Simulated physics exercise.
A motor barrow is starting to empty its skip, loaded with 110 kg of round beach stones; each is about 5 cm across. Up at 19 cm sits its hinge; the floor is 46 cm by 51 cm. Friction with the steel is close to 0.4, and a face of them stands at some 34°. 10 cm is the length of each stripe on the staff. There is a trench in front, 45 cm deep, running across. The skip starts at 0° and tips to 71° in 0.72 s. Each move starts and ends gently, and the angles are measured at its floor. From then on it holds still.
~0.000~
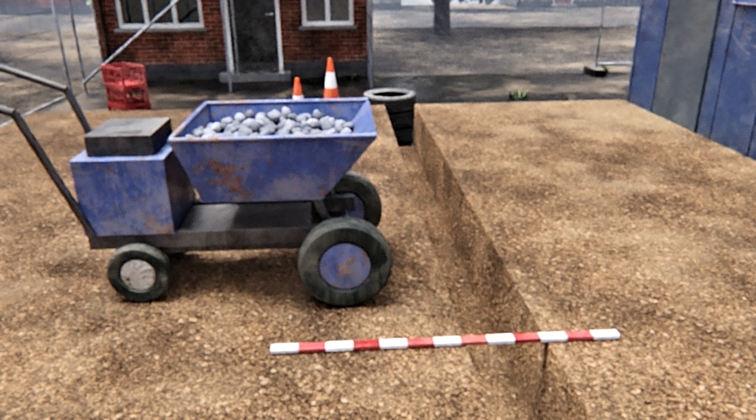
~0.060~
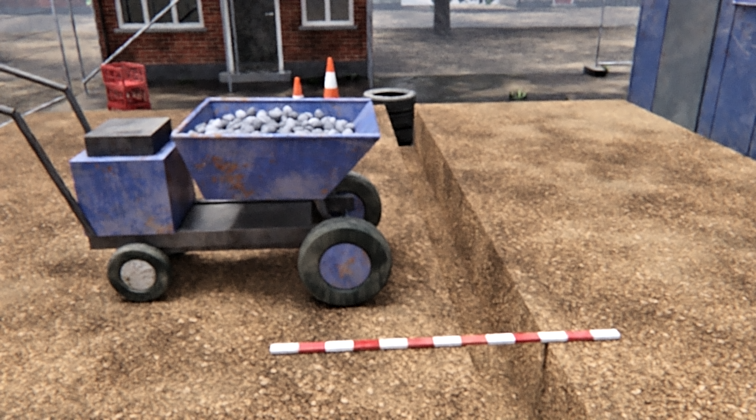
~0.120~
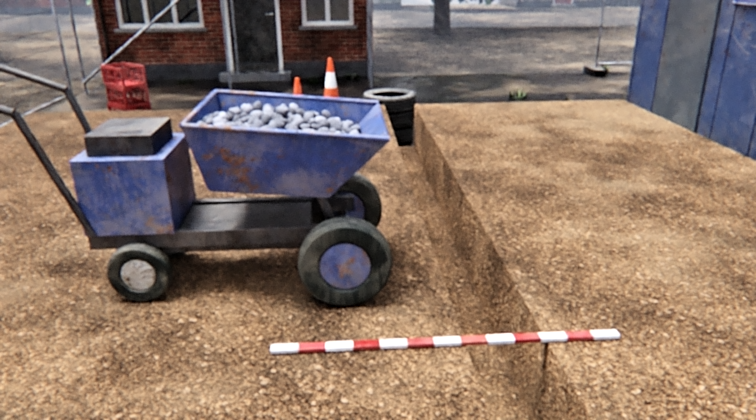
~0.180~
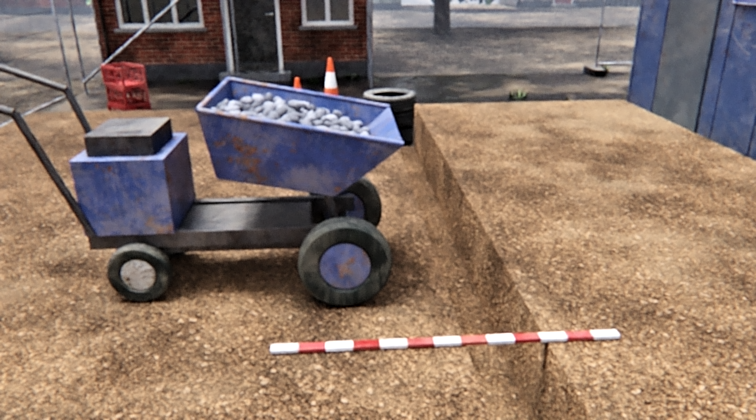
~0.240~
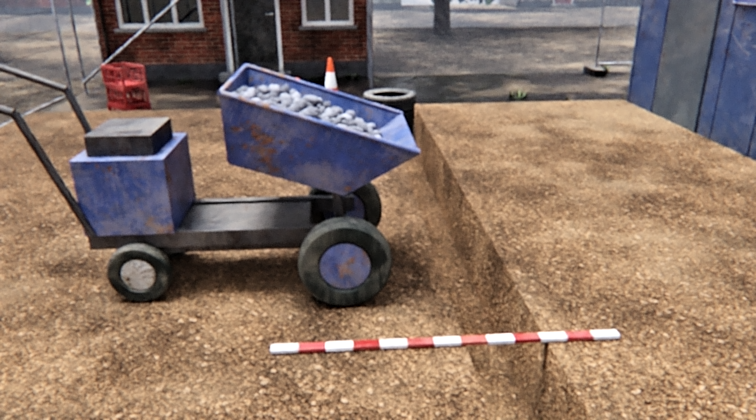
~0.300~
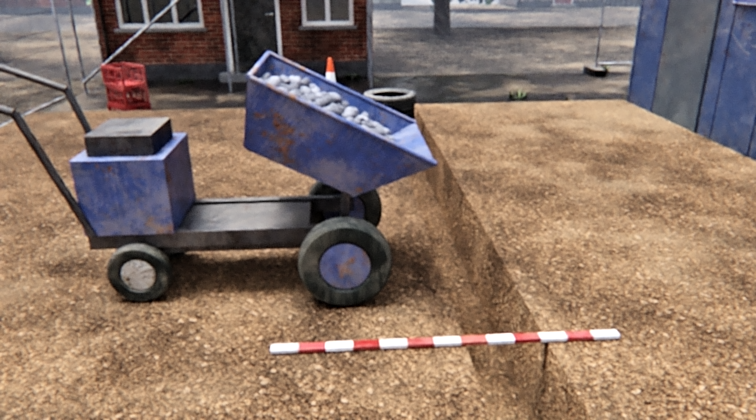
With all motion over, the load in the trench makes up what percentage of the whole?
It makes up about 34 percent of the whole load.
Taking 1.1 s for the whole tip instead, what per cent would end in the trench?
In that case some 45 per cent.
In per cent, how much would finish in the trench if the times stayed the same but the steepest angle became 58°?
Close to 45 per cent then.
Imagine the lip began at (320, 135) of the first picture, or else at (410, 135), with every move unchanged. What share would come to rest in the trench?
Some 85 and some 10 per cent, in that order.
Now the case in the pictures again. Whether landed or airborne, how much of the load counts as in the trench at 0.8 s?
About 15%.
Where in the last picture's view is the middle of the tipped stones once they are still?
Resting centre: About (541, 261).
After 0.5 s the floor is at 60°; 100 % in the skip; the foremost stones are at (461, 198).
After 0.8 s the floor is at 71°; 57 % in the skip, 14 % in the trench, 30 % past the trench; the foremost stones are at (564, 266).
After 1.2 s the floor is at 71°; 10 % in the skip, 24 % in the trench, 66 % past the trench; the foremost stones are at (711, 251).
After 3.1 s the floor is at 71°; 0 % in the skip, 34 % in the trench, 66 % past the trench; the foremost stones are past the picture's edge.
